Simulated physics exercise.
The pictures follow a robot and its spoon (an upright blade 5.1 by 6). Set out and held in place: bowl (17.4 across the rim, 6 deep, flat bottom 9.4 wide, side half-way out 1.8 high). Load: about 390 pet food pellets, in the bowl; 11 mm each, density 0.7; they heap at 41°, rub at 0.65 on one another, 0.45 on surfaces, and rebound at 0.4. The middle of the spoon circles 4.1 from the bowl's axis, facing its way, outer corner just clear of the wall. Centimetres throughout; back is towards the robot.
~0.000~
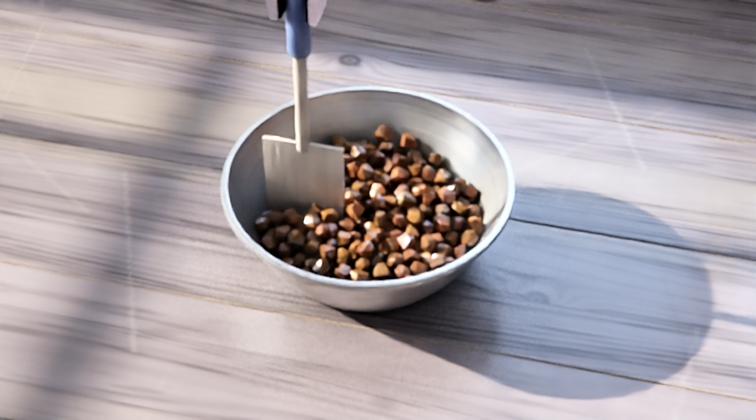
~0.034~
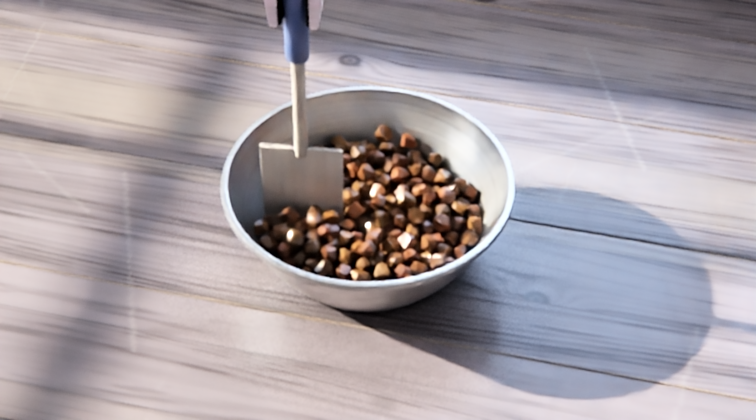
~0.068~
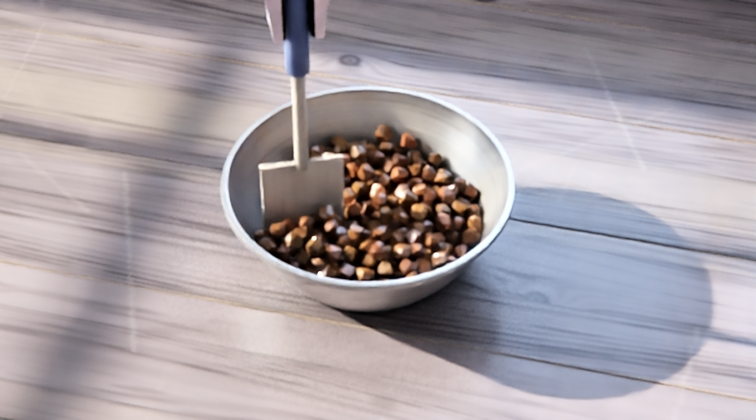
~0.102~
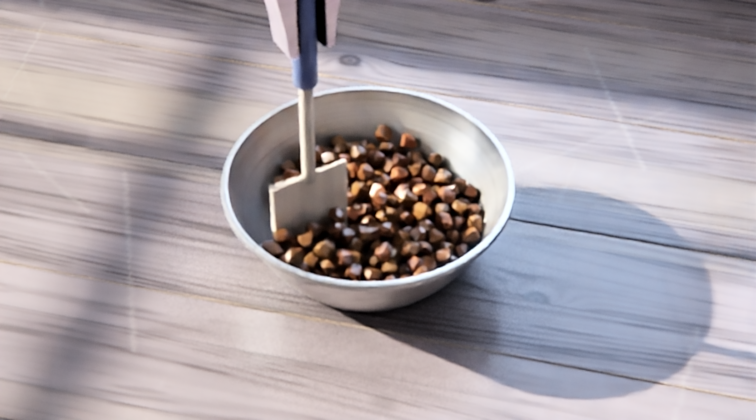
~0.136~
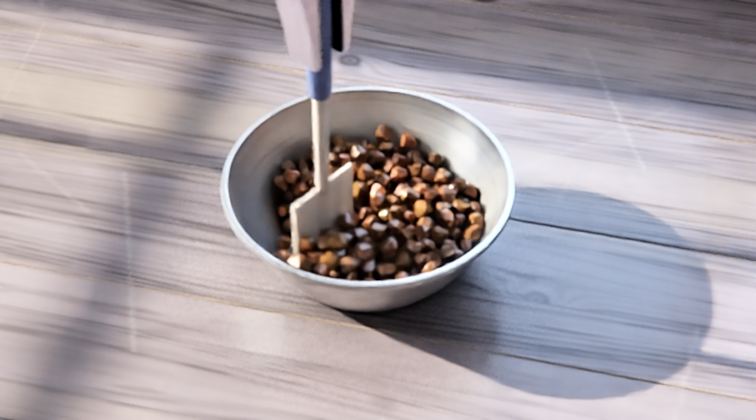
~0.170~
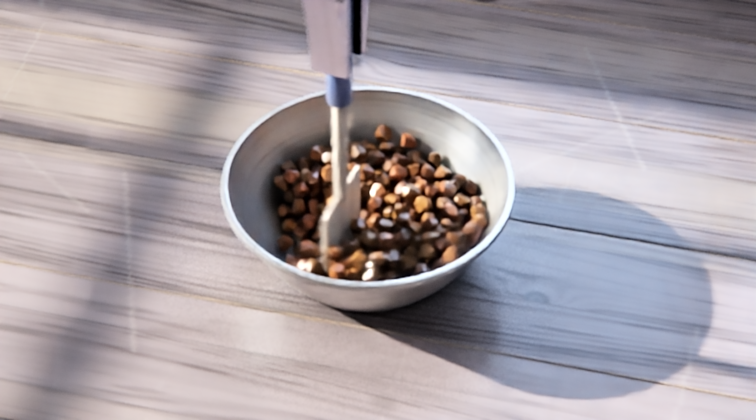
On a sunlit wooden surface, a robot gripper turning a flat upright spoon through brown pellets along the left side of a metal bowl.
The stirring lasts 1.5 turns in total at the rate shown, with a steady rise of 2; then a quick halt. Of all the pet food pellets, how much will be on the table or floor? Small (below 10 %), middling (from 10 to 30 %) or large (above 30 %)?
Share on the table or floor: Middling (from 10 to 30 %).
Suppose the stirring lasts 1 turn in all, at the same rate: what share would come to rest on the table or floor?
Then about 15 per cent.
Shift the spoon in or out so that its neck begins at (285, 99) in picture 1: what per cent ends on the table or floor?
Some 0 per cent.
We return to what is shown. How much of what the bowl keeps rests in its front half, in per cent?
About 55 per cent.
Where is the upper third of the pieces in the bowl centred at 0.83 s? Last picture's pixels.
Near (362, 255).
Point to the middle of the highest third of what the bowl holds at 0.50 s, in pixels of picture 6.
At about (364, 138).
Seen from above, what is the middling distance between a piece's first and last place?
Roughly 6 cm.
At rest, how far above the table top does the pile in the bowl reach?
About 6.0 cm.
By 0.50 s, 260° round, highest piece 8 above the table; 339 in the bowl, 32 on the table or floor, 16 in flight or on the tool.
By 0.83 s, 80° round, highest piece 7 above the table; 308 in the bowl, 73 on the table or floor, 6 in flight or on the tool.
By 1.20 s, 180° round, highest piece 7 above the table; 302 in the bowl, 85 on the table or floor.
By 1.90 s, 180° round, highest piece 7 above the table; 302 in the bowl, 85 on the table or floor.
Final count, 302 in the bowl, 85 on the table or floor. That is 22 % on the table or floor.
